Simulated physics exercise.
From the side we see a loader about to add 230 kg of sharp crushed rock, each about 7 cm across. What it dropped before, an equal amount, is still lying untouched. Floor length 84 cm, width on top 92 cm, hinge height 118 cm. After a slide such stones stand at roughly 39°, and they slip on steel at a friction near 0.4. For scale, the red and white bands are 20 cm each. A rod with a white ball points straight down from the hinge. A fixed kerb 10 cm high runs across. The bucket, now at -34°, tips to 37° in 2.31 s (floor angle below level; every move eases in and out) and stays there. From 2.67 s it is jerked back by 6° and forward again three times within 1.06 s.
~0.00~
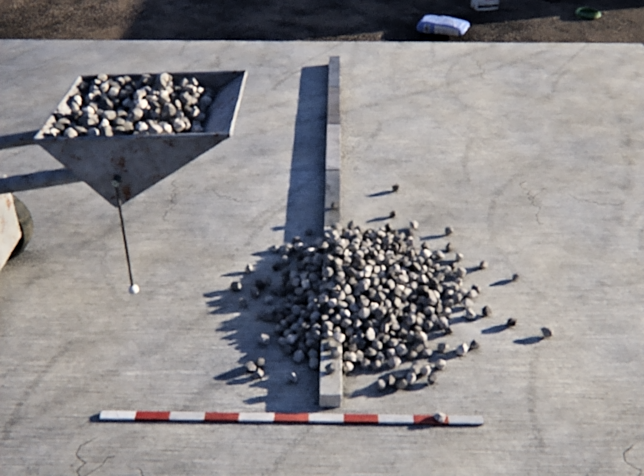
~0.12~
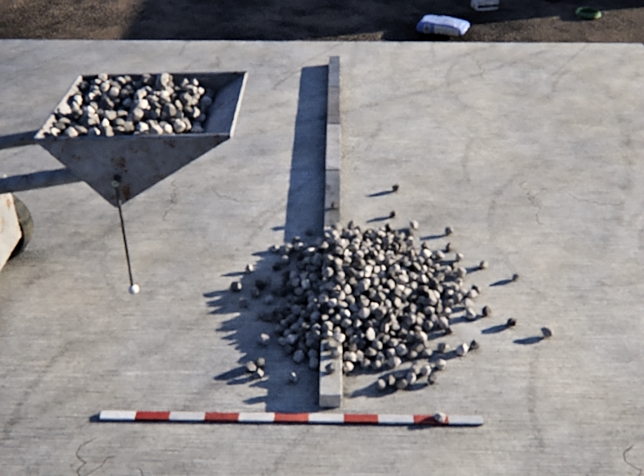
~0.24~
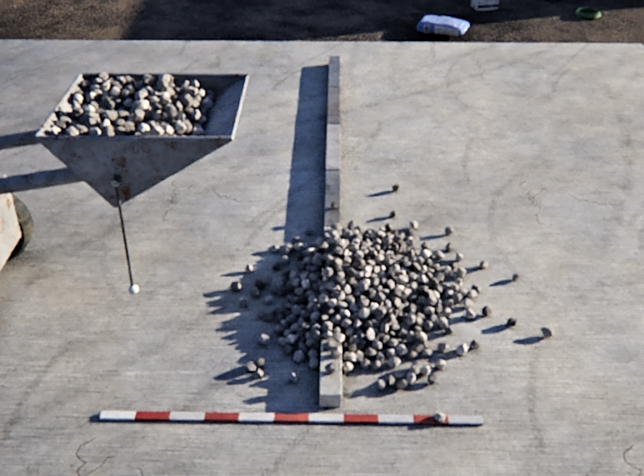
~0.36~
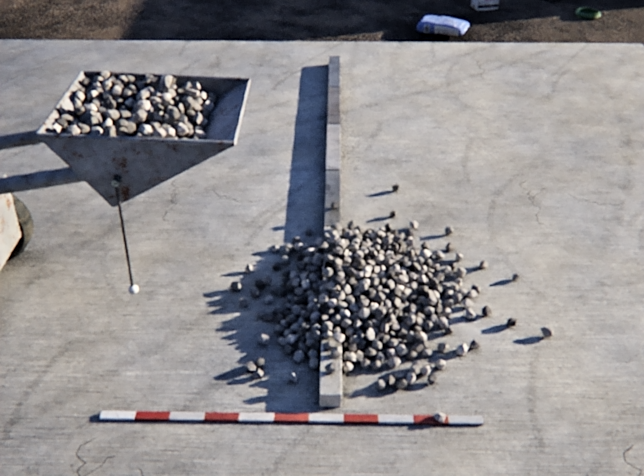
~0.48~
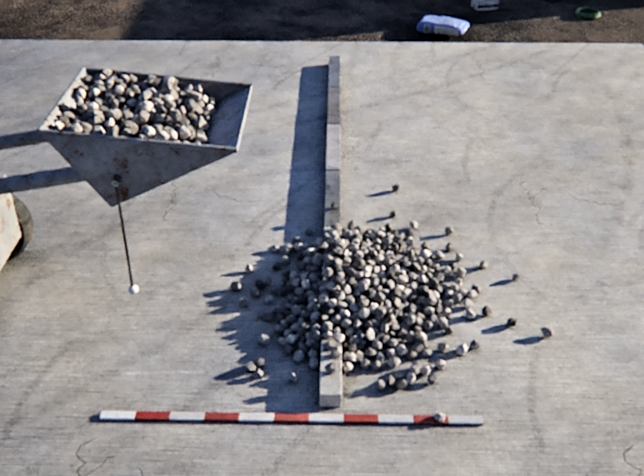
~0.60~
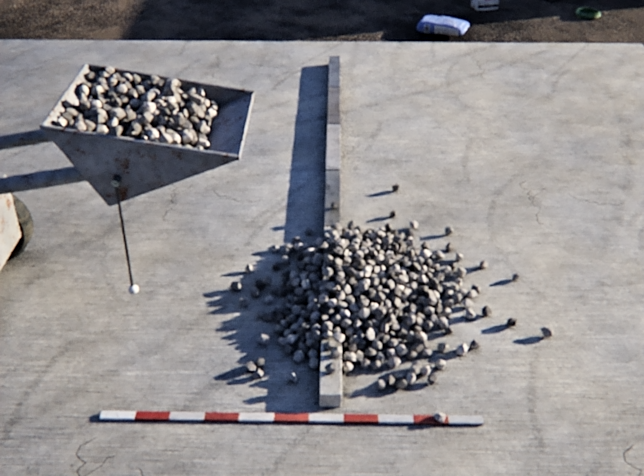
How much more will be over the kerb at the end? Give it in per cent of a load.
About 1 per cent.
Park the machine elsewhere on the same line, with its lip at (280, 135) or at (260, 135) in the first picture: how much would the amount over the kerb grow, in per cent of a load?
Near 20 per cent from the first place, 5 from the second.
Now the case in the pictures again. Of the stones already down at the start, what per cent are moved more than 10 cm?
About 0 per cent.
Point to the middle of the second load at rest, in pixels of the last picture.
Around (278, 281).
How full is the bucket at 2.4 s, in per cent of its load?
About 35 per cent.
After 1.7 s the floor is at 26°; in per cent of one load, 99 in the bucket, 28 on this side of the kerb, 72 over the kerb; the foremost stones are at (493, 292).
After 2.4 s the floor is at 37°; in per cent of one load, 36 in the bucket, 92 on this side of the kerb, 72 over the kerb; the foremost stones are at (493, 292).
After 4.2 s the floor is at 37°; in per cent of one load, 0 in the bucket, 127 on this side of the kerb, 73 over the kerb; the foremost stones are at (493, 292).
After 6.6 s the floor is at 37°; in per cent of one load, 0 in the bucket, 127 on this side of the kerb, 73 over the kerb; the foremost stones are at (493, 292). Net gain over the kerb, 1.
